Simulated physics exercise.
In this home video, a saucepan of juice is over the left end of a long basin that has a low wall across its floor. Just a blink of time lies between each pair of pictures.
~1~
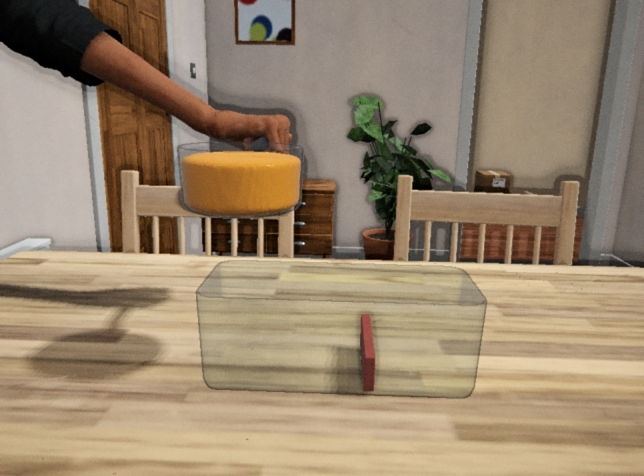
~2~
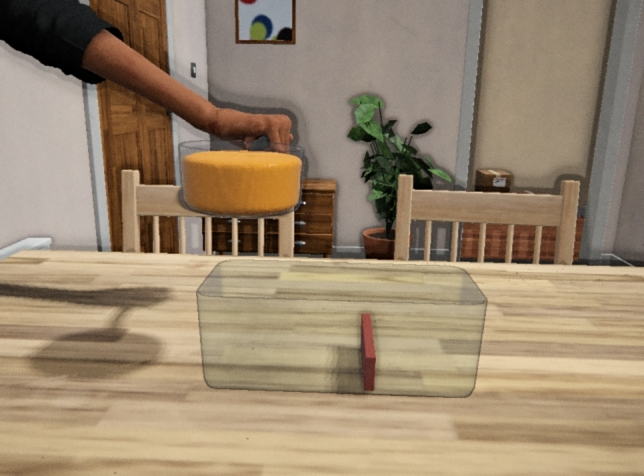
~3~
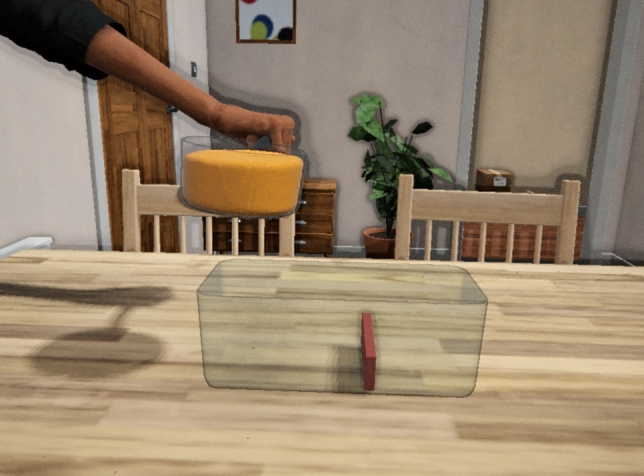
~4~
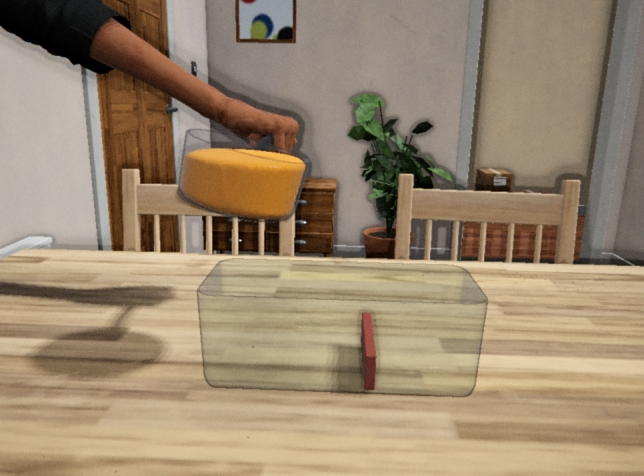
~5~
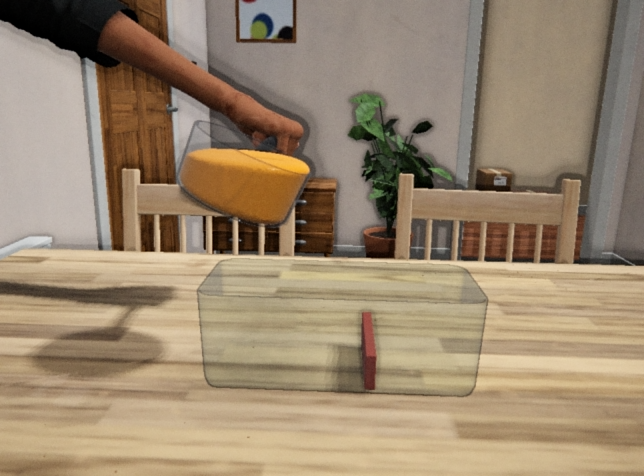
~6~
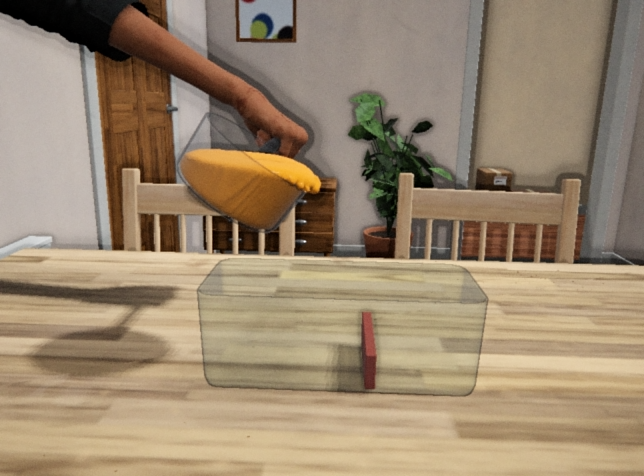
A dark-sleeved arm reaches in from the upper left, holding a clear container of orange juice above the left part of a long, see-through basin with a low red wall across its floor. The basin sits on a striped wooden table, seen from a still view facing two chairs, a plant and a door. The hand tilts the container rightward, slowly then faster, until juice bulges over its right rim.
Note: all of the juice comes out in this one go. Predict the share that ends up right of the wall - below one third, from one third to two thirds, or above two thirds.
The share is below one third.
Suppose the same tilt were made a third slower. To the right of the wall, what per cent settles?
I'd say close to 20 per cent.
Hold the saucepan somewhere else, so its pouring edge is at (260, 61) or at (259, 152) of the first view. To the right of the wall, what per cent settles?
About 15 per cent, then about 15 per cent.
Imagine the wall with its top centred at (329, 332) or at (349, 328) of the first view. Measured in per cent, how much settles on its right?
First some 60, then 30 per cent.
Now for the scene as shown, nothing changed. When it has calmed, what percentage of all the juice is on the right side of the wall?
About 15 per cent.
A moment on, the saucepan is tipped right over and 18 per cent is still to pour, 42 is left of the wall and 5 right of it.
Next, the saucepan is tipped right over and 2 per cent is still to pour, 81 is left of the wall and 7 right of it.
Then the saucepan is tipped right over and 0 per cent is still to pour, 80 is left of the wall and 14 right of it.
Later the saucepan is tipped right over and 0 per cent is still to pour, 80 is left of the wall and 15 right of it.
In the end 80 per cent lies left of the wall, 15 right of it and 5 outside.
